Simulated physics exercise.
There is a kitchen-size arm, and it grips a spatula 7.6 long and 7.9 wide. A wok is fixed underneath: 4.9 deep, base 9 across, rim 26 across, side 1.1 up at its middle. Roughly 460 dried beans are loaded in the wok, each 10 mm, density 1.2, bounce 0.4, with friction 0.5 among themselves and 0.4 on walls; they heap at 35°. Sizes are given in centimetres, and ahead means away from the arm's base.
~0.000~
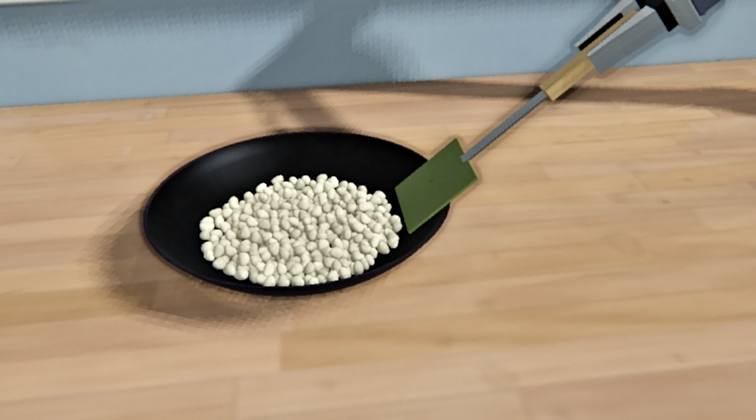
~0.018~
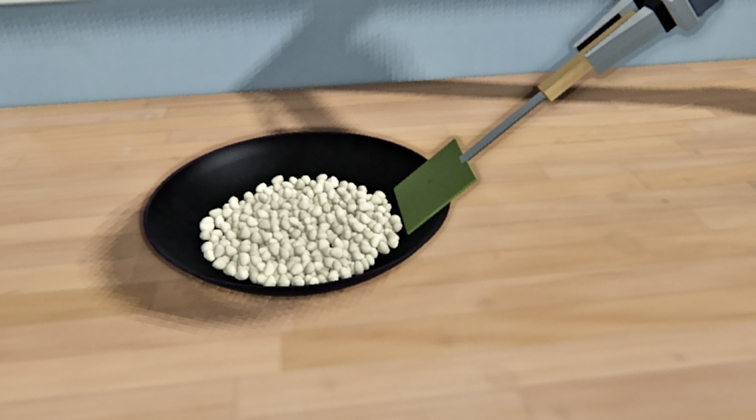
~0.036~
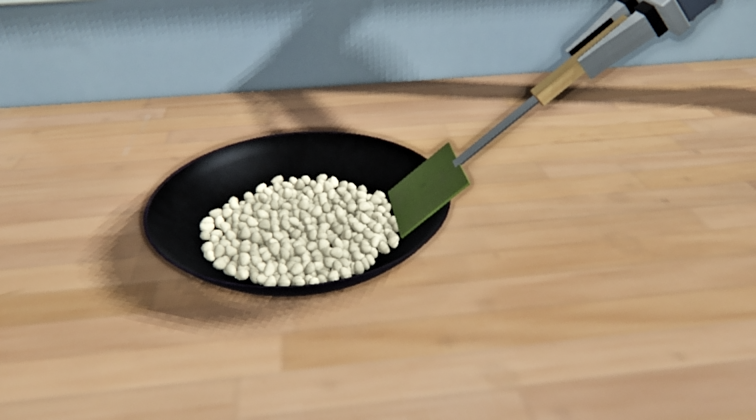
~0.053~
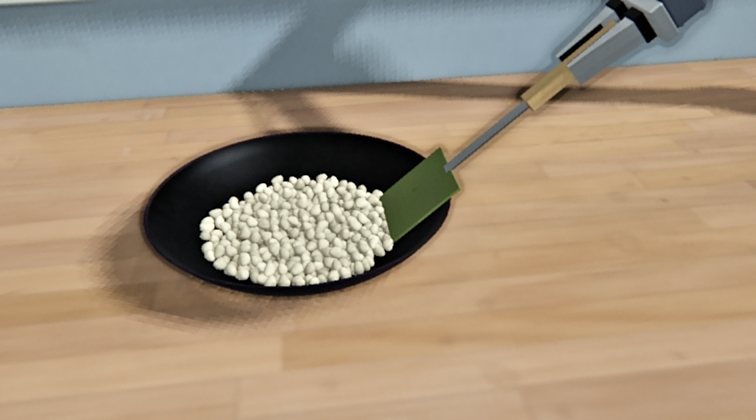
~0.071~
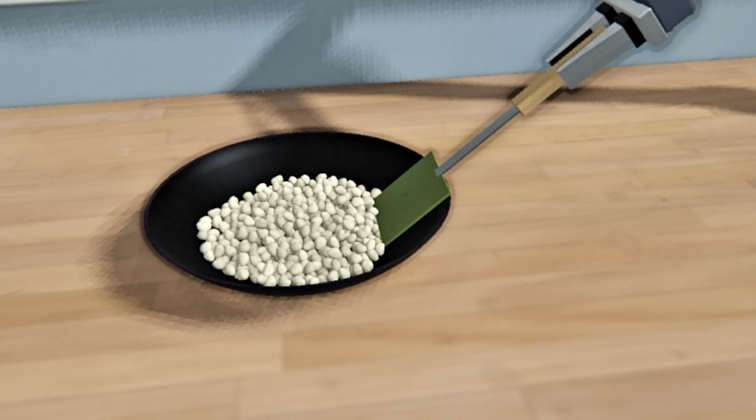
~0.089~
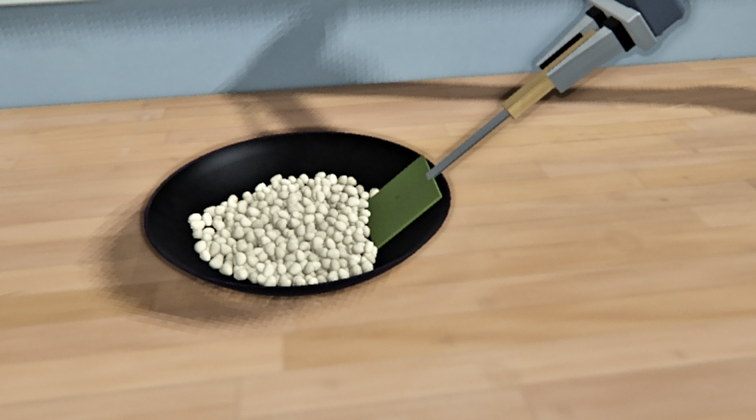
The clip opens on a black wok of pale dried beans on a wooden surface, with a robotic arm holding a green spatula against the heap's right side. After barely moving at first, the spatula slides slowly left and slightly down, nudging the beans a little toward the left.
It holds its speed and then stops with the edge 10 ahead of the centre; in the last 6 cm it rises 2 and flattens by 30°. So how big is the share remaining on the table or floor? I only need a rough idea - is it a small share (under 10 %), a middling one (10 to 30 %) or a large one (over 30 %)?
A middling one, 10 to 30 %.
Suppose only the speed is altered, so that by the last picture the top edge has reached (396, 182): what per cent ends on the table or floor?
Near 45 in a hundred.
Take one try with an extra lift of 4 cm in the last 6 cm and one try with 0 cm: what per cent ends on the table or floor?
I'd say close to 10 percent for the first and close to 20 percent for the second.
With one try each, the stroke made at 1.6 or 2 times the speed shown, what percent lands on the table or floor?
Around 35 per cent, then around 40 per cent, would end on the table or floor.
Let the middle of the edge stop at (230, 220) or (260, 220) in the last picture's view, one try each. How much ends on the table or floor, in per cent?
I'd say some 0 per cent, then some 0 per cent.
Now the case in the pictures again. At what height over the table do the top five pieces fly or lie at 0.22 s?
They are some 5 cm up.
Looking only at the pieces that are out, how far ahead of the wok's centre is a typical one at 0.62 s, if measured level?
Roughly 16 centimetres ahead.
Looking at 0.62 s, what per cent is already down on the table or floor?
I'd put it at around 15 per cent.
By 0.22 s, sloping 40°, highest piece 5 above the table; 464 in the wok.
By 0.36 s, sloping 30°, highest piece 6 above the table; 455 in the wok, 1 on the table or floor, 8 on the blade or in flight.
By 0.62 s, sloping 10°, highest piece 6 above the table; 381 in the wok, 80 on the table or floor, 3 on the blade or in flight.
By 1.67 s, sloping 10°, highest piece 6 above the table; 381 in the wok, 83 on the table or floor.
Final count, 381 in the wok, 83 on the table or floor. That is 18 % on the table or floor.
